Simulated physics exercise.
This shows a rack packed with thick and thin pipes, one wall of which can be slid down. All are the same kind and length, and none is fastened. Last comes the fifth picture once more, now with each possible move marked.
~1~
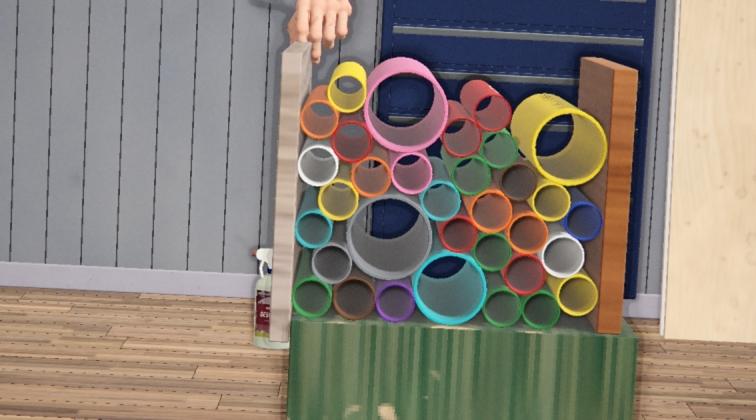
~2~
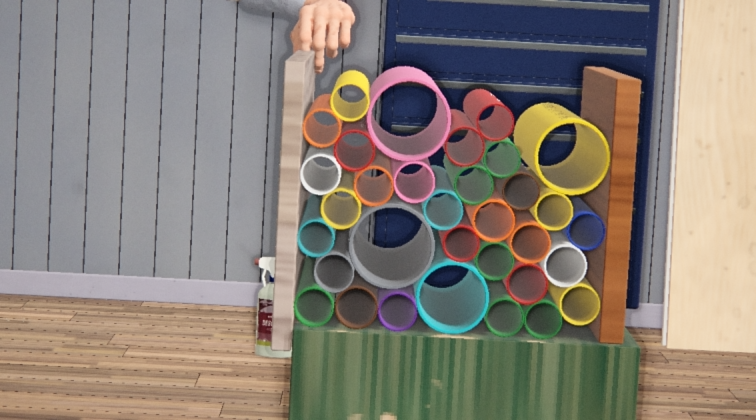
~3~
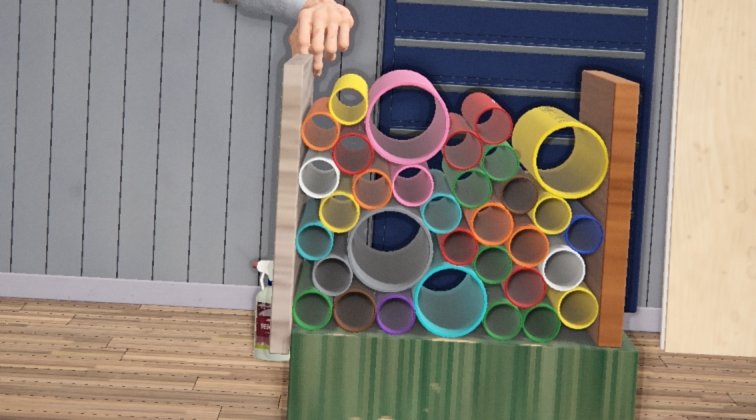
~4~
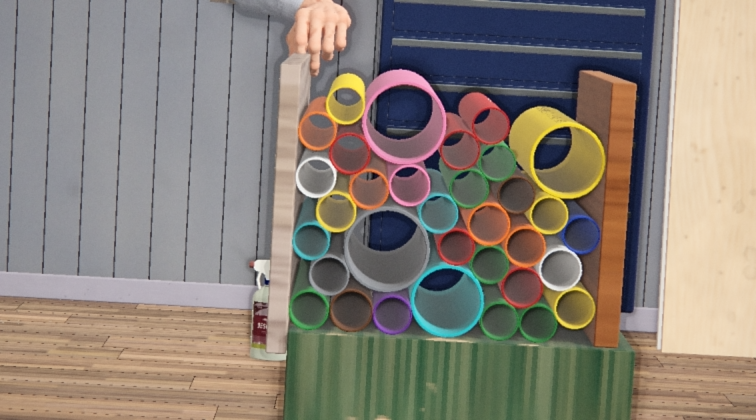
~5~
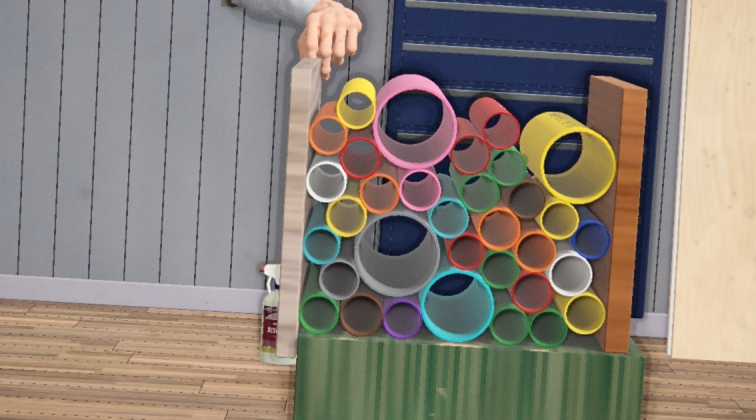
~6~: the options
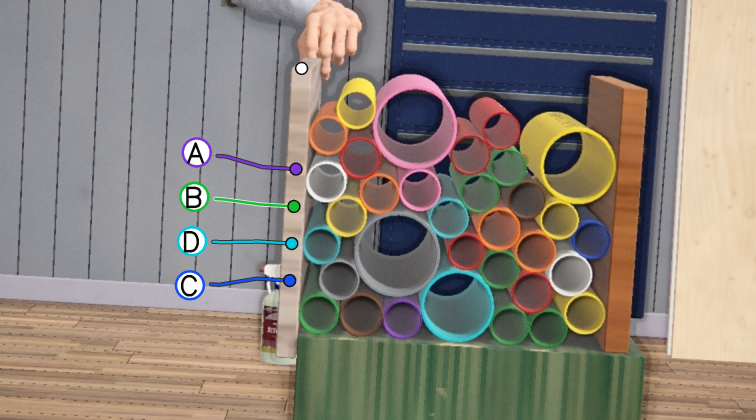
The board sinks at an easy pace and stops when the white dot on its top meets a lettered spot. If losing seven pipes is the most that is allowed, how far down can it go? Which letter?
The answer is mark D.
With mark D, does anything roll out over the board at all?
Yes.
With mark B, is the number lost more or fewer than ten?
Fewer than ten.
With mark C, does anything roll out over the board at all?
Yes.
On the marked copy, A at (296, 169); B at (294, 206); C at (290, 280); D at (292, 243); the white dot at (302, 69).
Taking D. A third of the way, top of the board (308, 146).
Two thirds of the way, top of the board (303, 232).
When it is over, top of the board (303, 243), about four out over the board.
As for the rest, A two out over the board; B about four out over the board; C more than seven out over the board.
